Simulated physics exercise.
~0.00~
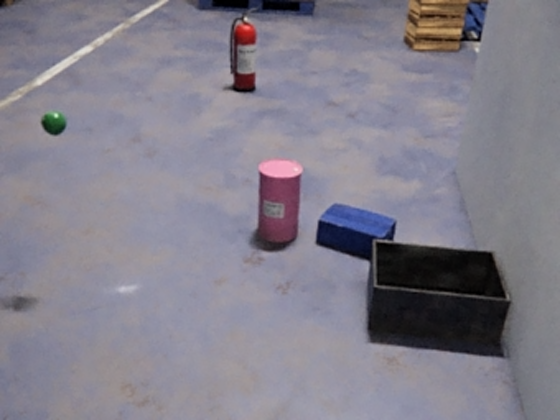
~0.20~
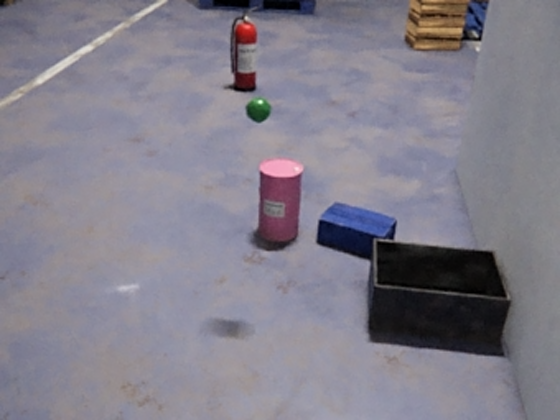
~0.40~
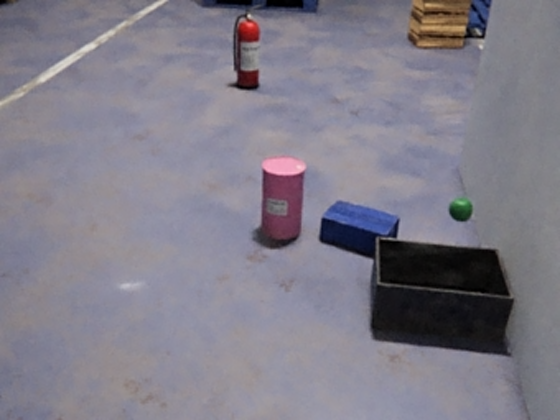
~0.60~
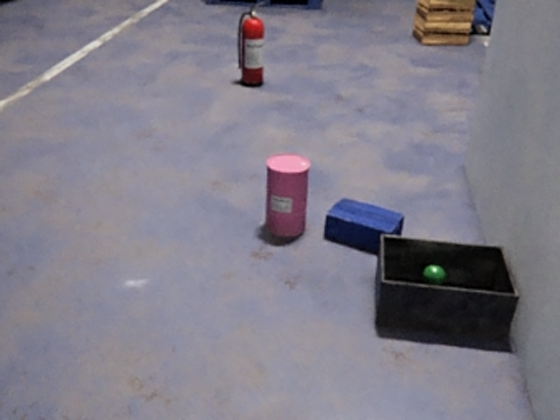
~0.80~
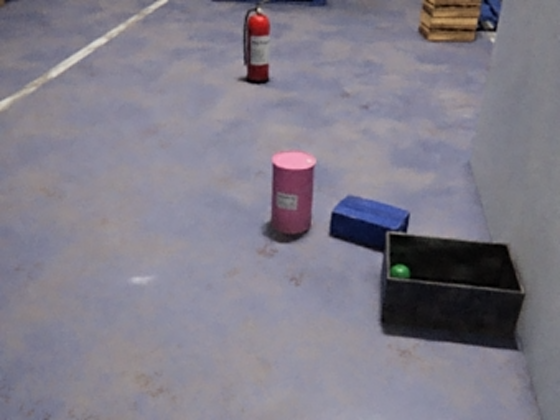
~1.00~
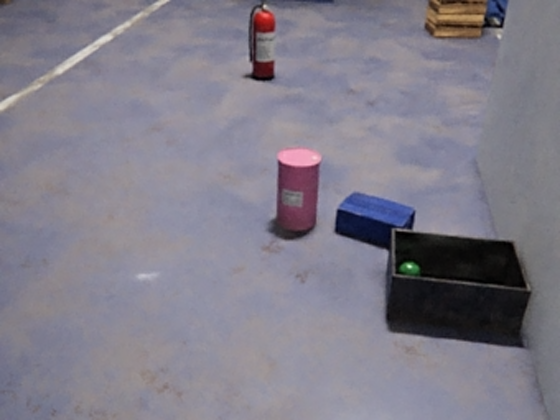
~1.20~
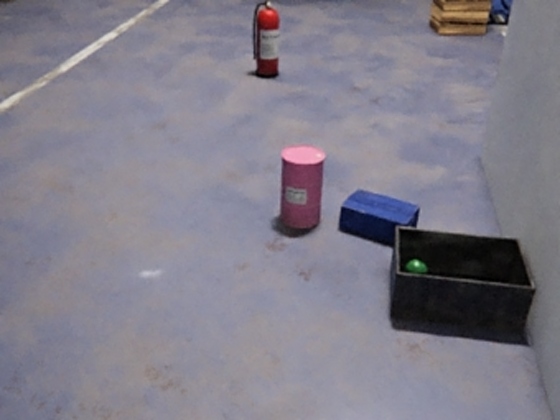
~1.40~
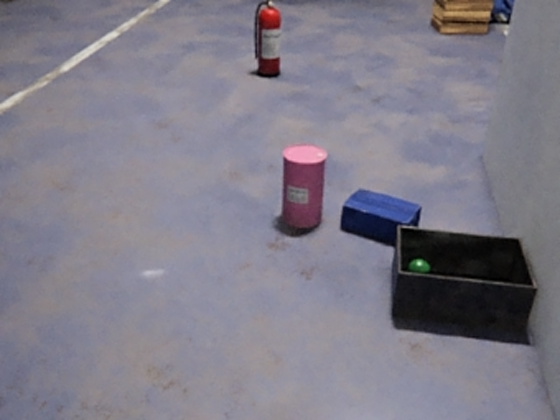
We see a green apple fly rightward through the air above a pink canister and a blue parcel, then drop into an open black box near the wall. It shifts left inside and settles there, while the canister and parcel stay in place.
